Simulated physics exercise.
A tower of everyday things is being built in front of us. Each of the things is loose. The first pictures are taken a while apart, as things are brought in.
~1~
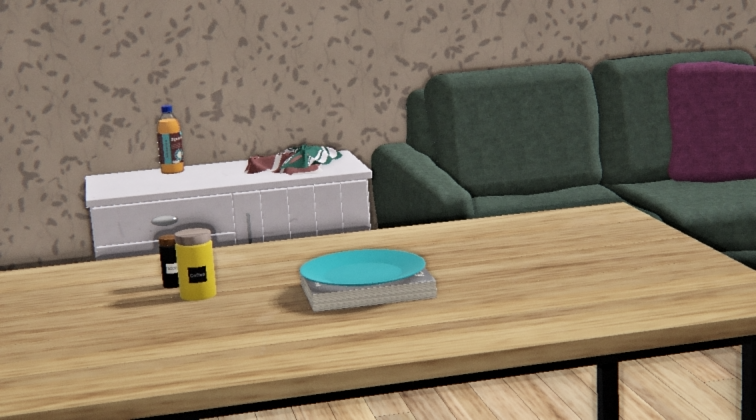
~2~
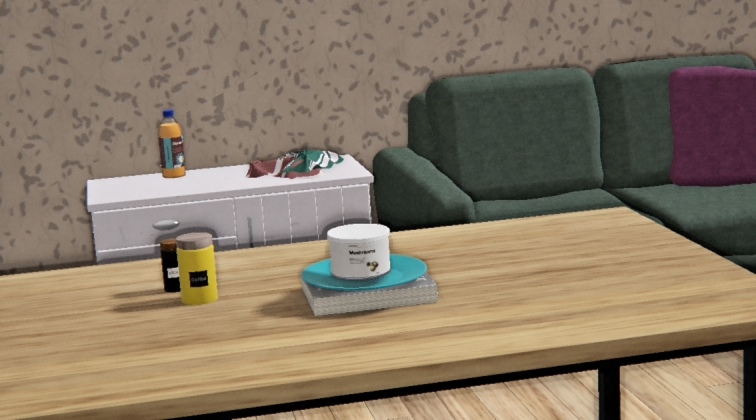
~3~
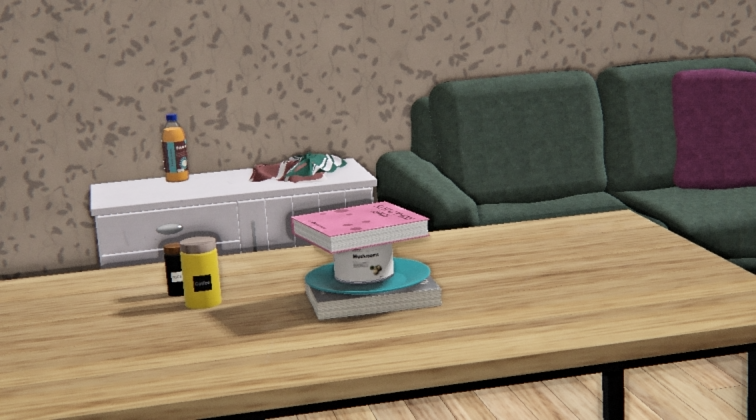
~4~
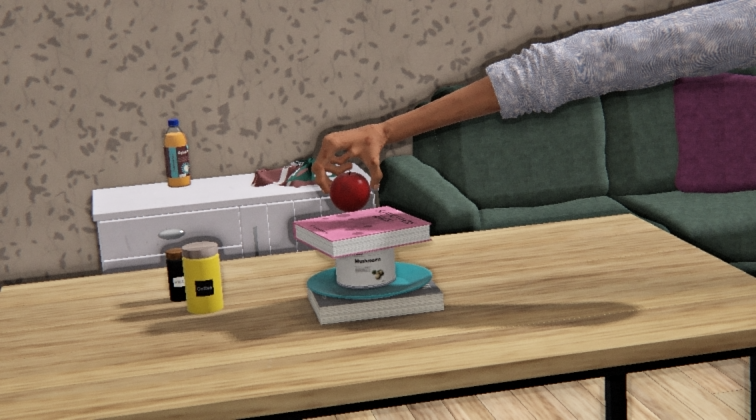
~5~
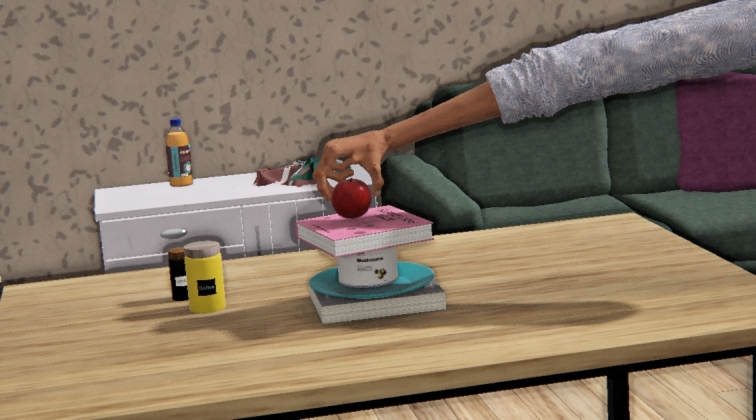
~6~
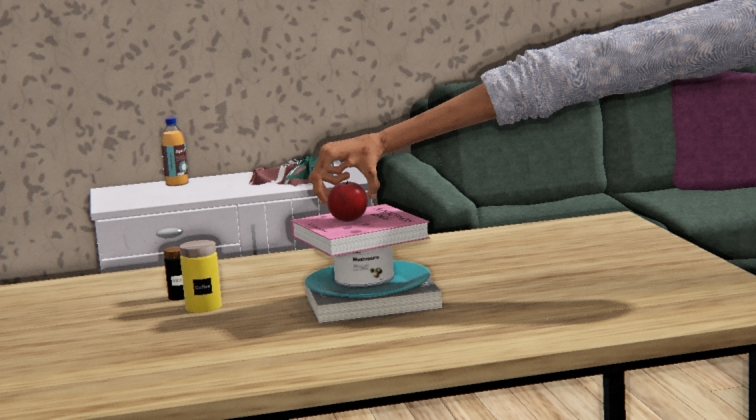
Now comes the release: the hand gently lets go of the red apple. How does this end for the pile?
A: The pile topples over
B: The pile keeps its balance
The pile keeps its balance (B).
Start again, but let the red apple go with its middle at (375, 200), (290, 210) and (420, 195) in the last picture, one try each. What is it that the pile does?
Result per try: First still standing, second toppled, third toppled.
Then, 0.20 s after the last picture, nothing has stirred.
Then, 0.50 s after the last picture, red apple resting near (348, 202).
At rest, all 7 in place. Seen from the same camera at the end, red apple near (348, 202). The pile keeps its balance.
